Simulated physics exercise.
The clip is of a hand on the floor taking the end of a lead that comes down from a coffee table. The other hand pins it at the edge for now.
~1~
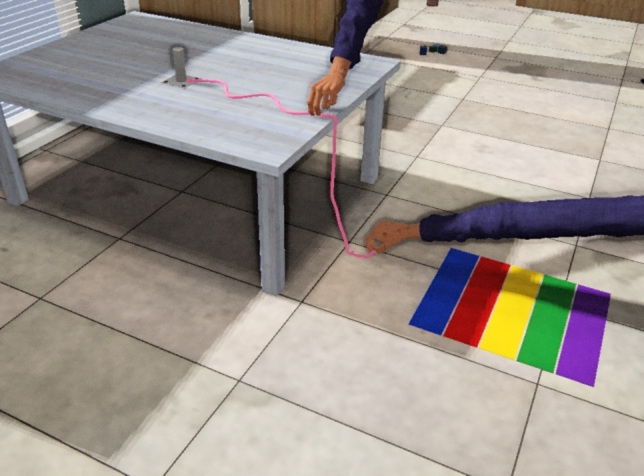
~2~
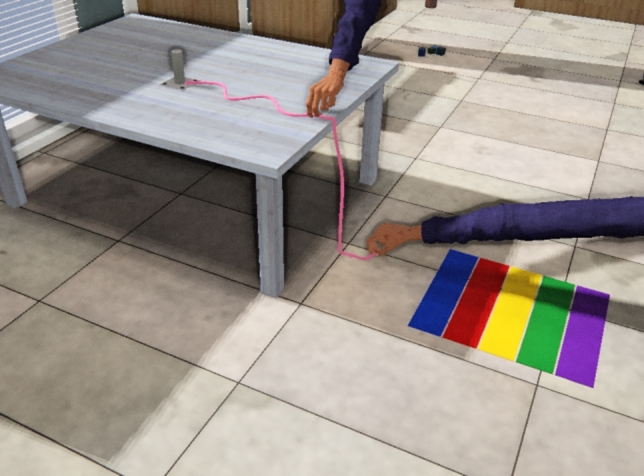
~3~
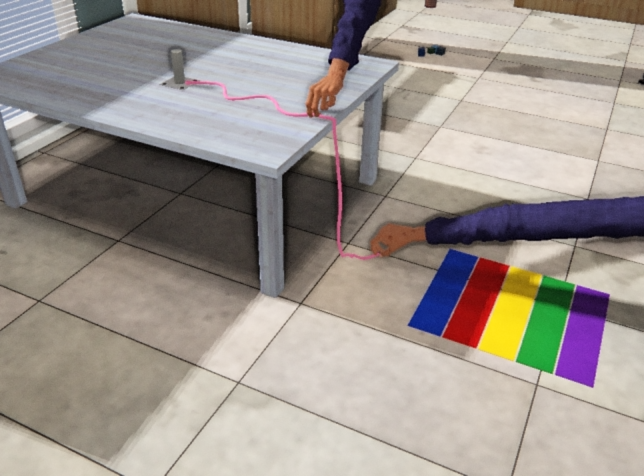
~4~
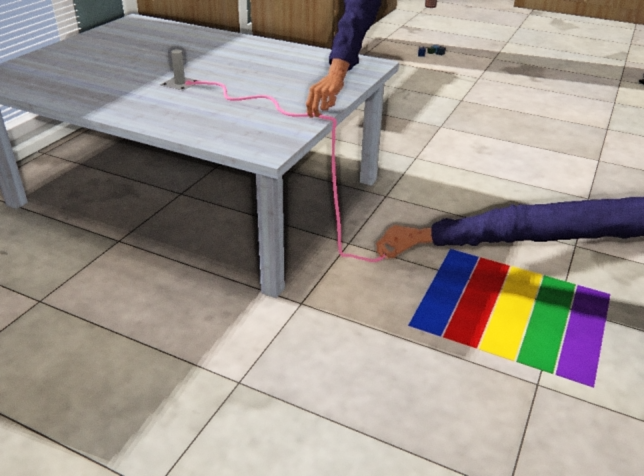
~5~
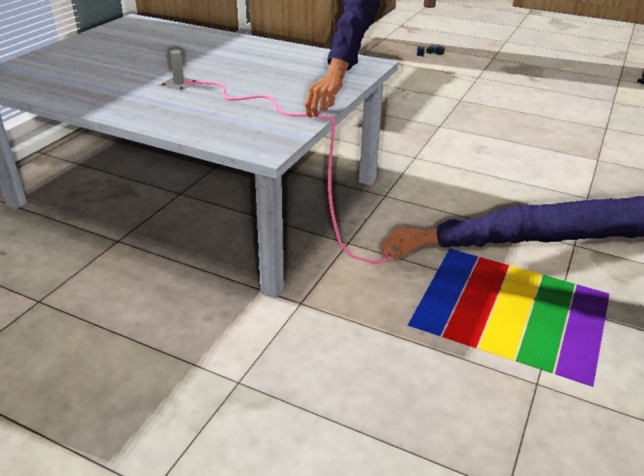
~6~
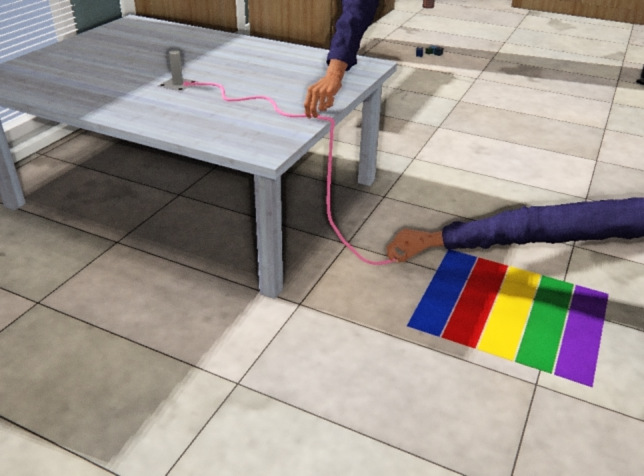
In this clip, one hand rests on a pink cord at the edge of a coffee table while another, near the floor, draws the cord's hanging end slightly right toward a panel of coloured stripes, and the hanging section curves.
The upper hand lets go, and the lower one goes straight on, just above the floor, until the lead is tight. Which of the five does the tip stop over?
It gets as far as the yellow strip.
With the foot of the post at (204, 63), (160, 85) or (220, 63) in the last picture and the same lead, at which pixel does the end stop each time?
The places are (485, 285), (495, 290) and (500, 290).
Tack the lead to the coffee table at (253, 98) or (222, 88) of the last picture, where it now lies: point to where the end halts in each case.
In that order: (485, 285) and (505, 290).
Soon after, end near (450, 276); over blue.
After that, end near (489, 287); over red.
At the stop, end near (512, 294); over yellow. The yellow one.
